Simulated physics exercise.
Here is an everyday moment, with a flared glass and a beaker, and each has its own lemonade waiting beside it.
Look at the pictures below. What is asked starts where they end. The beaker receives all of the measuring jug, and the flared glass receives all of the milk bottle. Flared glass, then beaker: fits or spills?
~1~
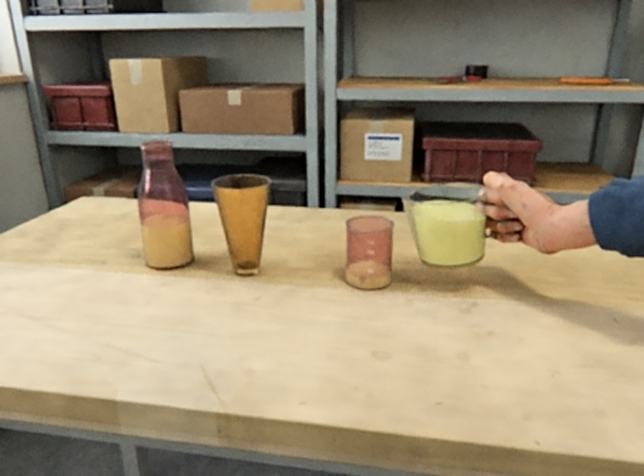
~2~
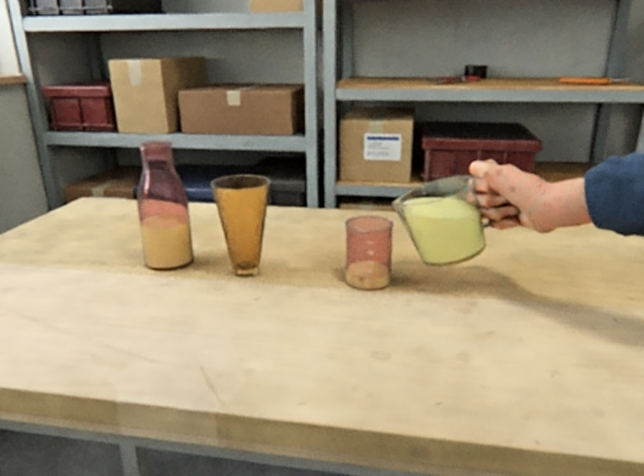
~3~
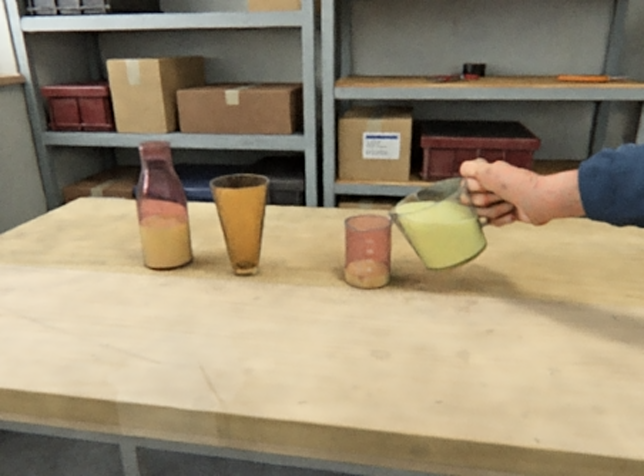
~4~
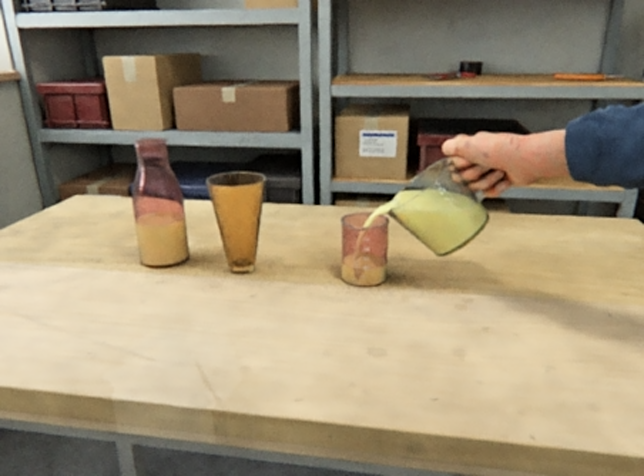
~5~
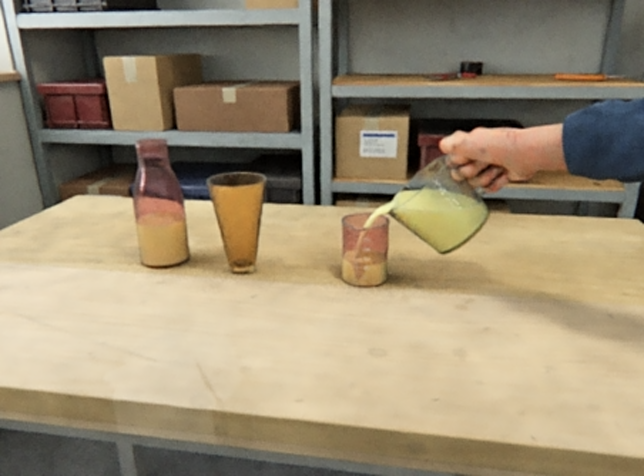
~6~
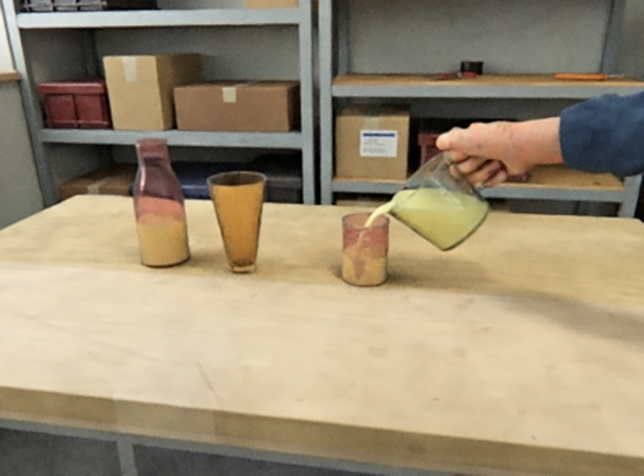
Flared glass: Fits; beaker: Over the top.
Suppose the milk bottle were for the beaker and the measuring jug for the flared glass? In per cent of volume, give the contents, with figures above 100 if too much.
About 110 % and 110 %.
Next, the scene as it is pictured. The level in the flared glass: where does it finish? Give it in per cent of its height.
About 85%.
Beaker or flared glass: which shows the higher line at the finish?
Answer: The left one.
Next, the beaker is nearly full.
After that, the beaker is full to the brim with a puddle round it.
Finally, the flared glass is about three quarters full; the beaker is full to the brim with a puddle round it.
